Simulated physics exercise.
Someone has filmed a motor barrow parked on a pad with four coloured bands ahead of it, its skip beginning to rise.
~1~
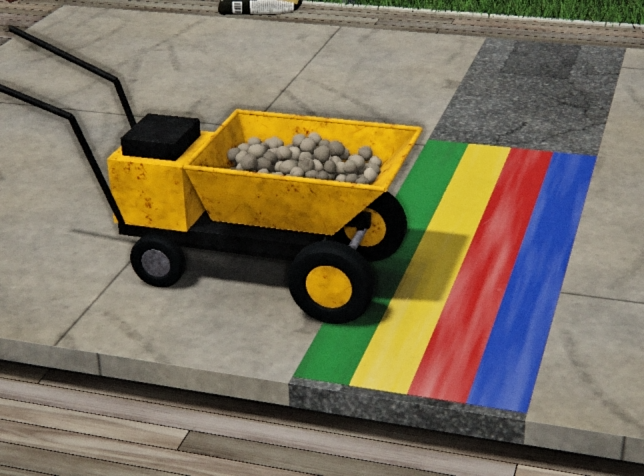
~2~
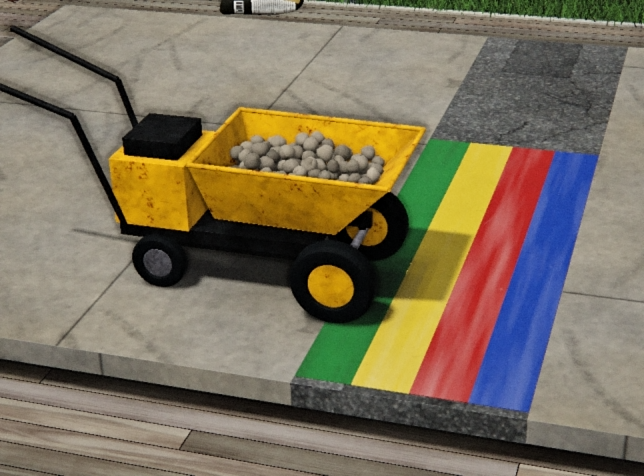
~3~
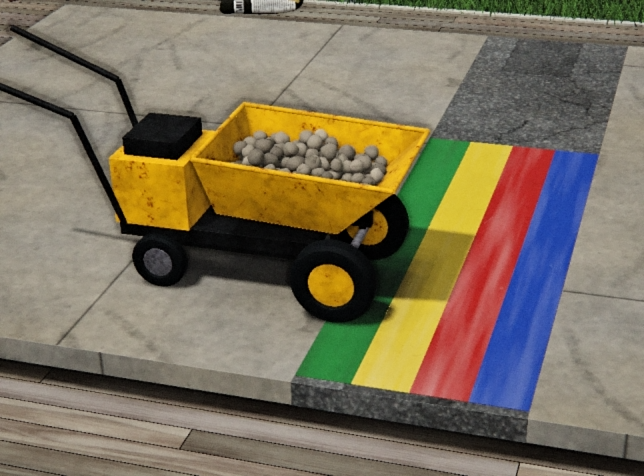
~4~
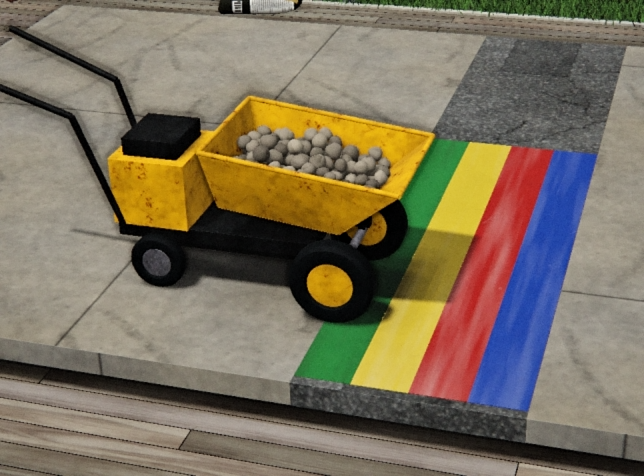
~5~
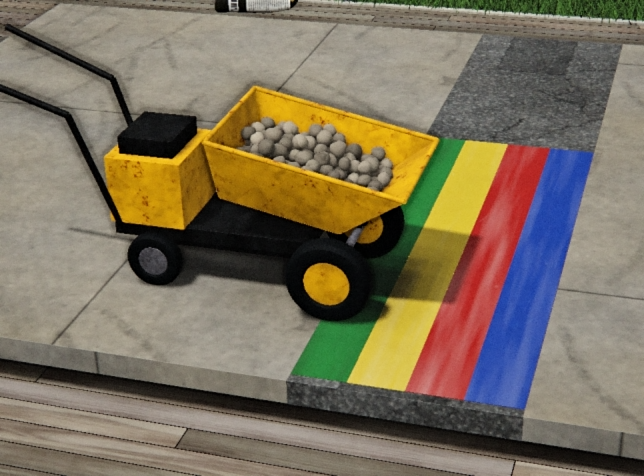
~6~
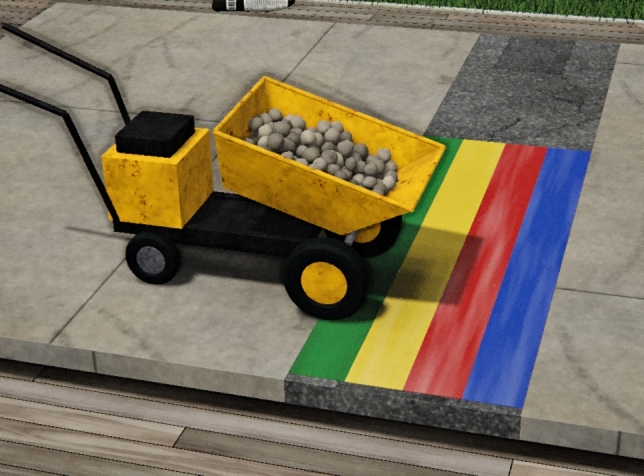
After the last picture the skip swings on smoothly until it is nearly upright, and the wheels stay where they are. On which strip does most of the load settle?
The blue strip carries the most.
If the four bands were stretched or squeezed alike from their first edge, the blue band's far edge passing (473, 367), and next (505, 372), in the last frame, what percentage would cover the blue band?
First some 20, then 40 per cent.
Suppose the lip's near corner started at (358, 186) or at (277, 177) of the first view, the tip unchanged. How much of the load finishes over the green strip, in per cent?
Near 0 % and 10 %.
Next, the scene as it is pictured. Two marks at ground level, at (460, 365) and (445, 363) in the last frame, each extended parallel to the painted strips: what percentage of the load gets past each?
Roughly 60 per cent, and 60 per cent.
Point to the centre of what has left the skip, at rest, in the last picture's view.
At about (520, 298).
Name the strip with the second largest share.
In second place: The red strip.
Shortly afterwards, skip tipped steeply; the whole lot in the skip.
Next, skip tipped right over; near half in the skip; near a quarter over the red strip; near a quarter over the blue strip; only a few off the paint.
Some moments later, skip tipped right over; near a third in the skip; a little over the red strip; near a third over the blue strip; a little off the paint.
In the end, skip tipped right over; near a third in the skip; none at all over the green strip; none at all over the yellow strip; a little over the red strip; near a third over the blue strip; a little off the paint.
